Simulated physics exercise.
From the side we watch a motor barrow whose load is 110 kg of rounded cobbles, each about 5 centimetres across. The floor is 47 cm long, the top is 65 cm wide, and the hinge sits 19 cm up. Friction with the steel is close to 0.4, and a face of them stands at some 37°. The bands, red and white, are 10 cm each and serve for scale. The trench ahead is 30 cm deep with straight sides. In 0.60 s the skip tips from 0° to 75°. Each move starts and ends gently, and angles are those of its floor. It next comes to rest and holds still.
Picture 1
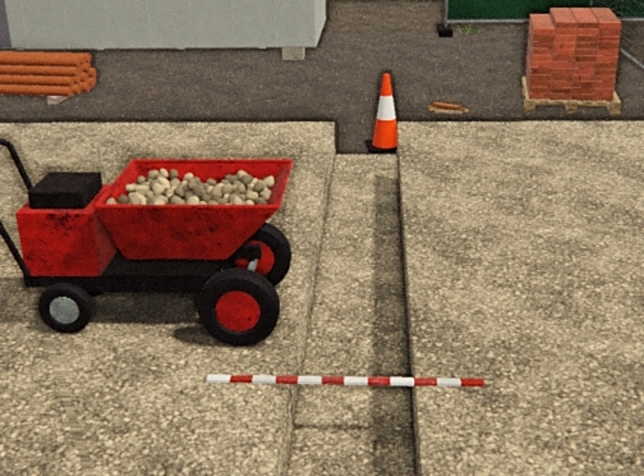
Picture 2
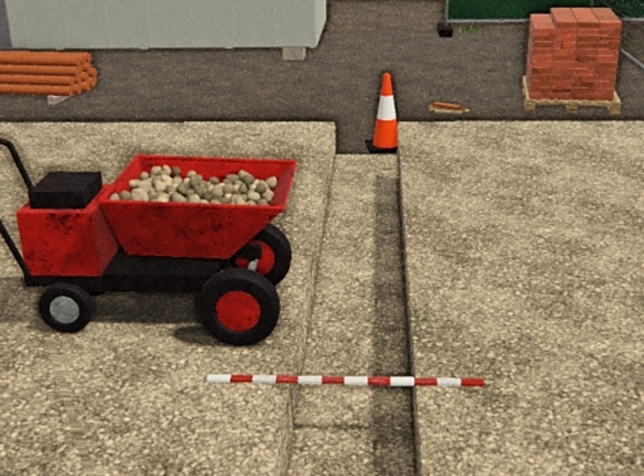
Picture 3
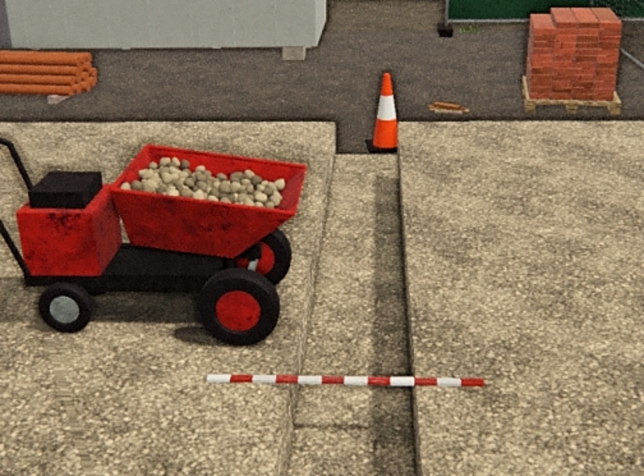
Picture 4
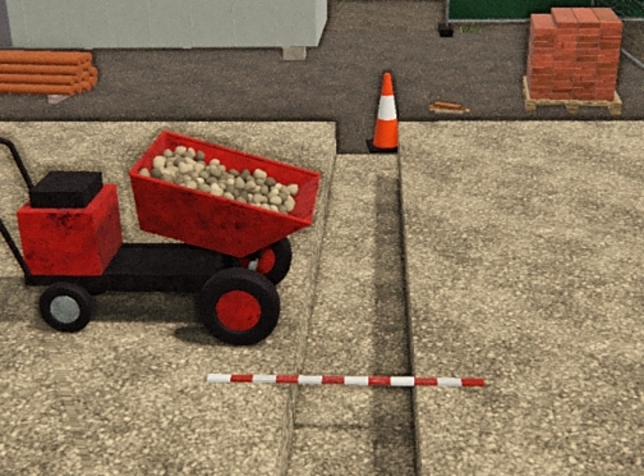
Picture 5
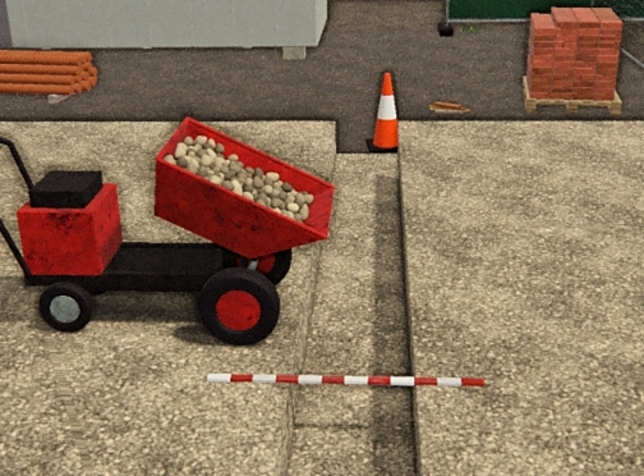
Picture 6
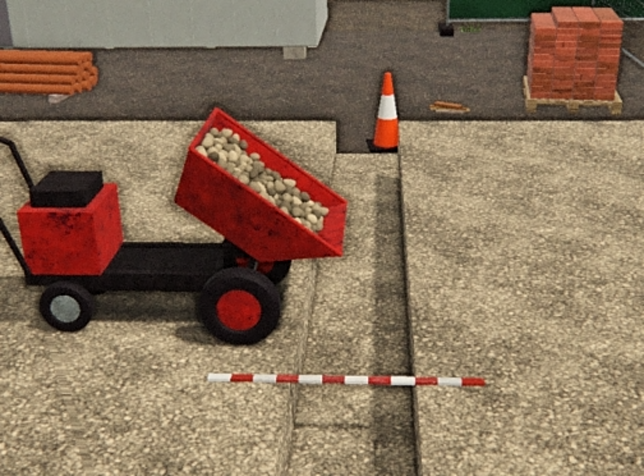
The red skip of a motor barrow, loaded with rounded stones, tilted gently at first and then steeply toward the right, its back end rising while the barrow stayed still beside a straight-sided trench.
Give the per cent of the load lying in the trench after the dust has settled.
Close to 64 in every hundred.
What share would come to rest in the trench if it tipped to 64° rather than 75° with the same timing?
With that change, near 55 per cent.
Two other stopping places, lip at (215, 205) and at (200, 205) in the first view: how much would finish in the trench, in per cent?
100 % and 100 %.
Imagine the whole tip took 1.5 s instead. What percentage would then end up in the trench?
Roughly 80% would finish there.
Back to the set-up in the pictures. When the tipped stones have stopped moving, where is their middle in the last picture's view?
Around (398, 353).
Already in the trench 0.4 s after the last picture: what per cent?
Close to 35 per cent at that time.
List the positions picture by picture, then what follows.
Lip at (279, 207), floor tilted 0°, highest stones at (206, 184), in the first frame.
The skip is at 2°, its lip at (283, 209); the top of the load is at (164, 181), in the second frame.
The skip is at 8°, its lip at (294, 214); the top of the load is at (169, 173), in the third frame.
Lip at (310, 224), floor tilted 16°, highest stones at (172, 160), in the fourth frame.
Lip at (327, 238), floor tilted 26°, highest stones at (193, 149), in the fifth frame.
Lip at (342, 255), floor tilted 37°, highest stones at (216, 143), in the sixth frame.
Then, 0.1 s after the last picture the floor is at 63°, 100 % in the skip; the foremost stones are at (354, 269).
Then, 0.4 s after the last picture the floor is at 75°, 56 % in the skip, 34 % in the trench, 10 % past the trench; the foremost stones are at (440, 321).
Then, 0.7 s after the last picture the floor is at 75°, 2 % in the skip, 62 % in the trench, 36 % past the trench; the foremost stones are at (615, 313).
Then, 2.7 s after the last picture the floor is at 75°, 0 % in the skip, 64 % in the trench, 36 % past the trench; the foremost stones are past the picture's edge.
